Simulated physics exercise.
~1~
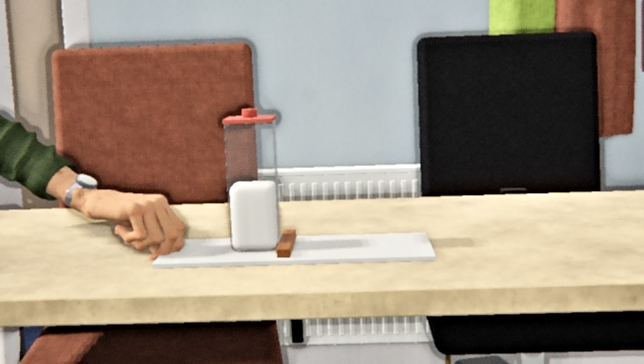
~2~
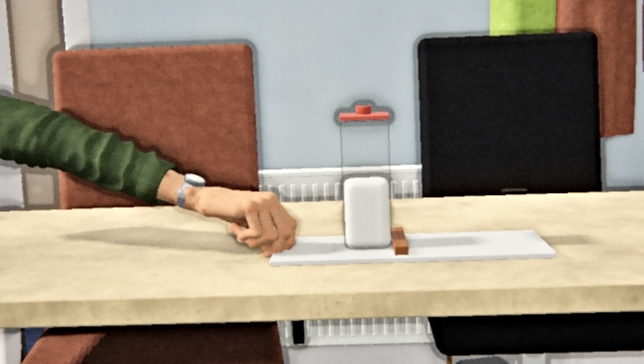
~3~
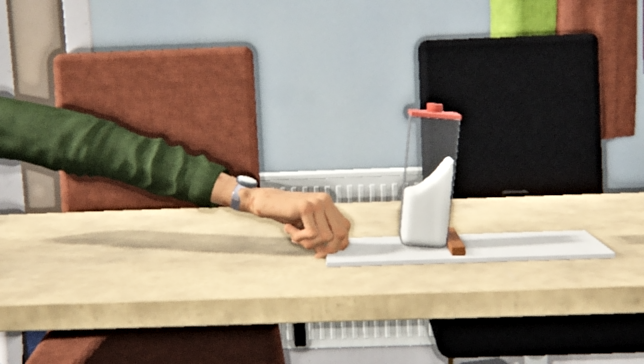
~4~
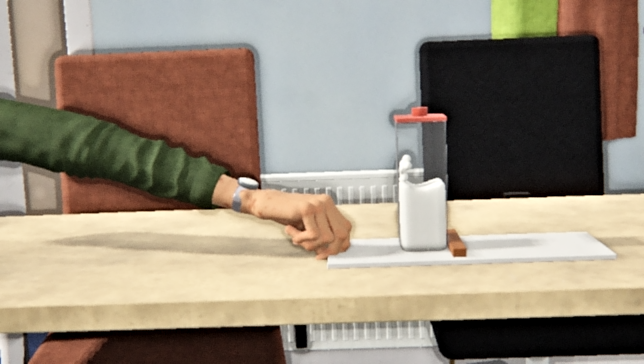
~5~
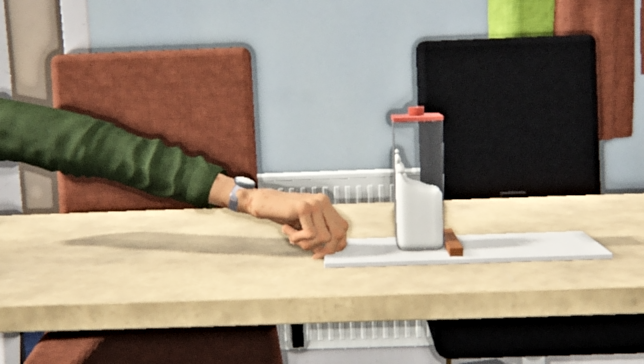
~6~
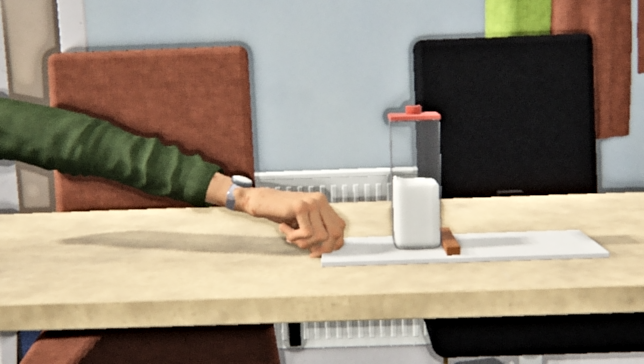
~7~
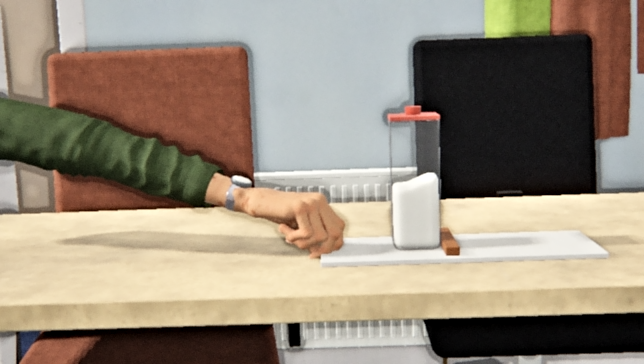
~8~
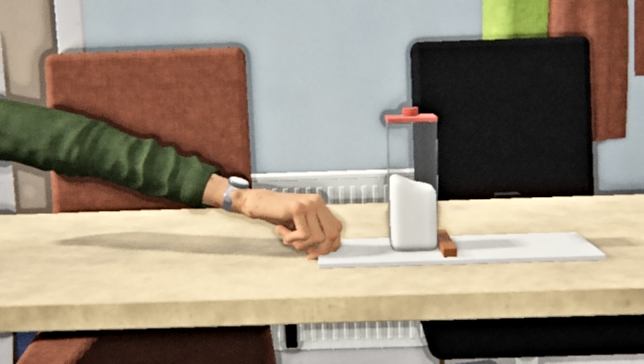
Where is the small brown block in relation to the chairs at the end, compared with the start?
At the start the brown block is in front of the gap between the chairs, close to the reddish-brown one. At the end it is farther right, in front of the left part of the black chair.
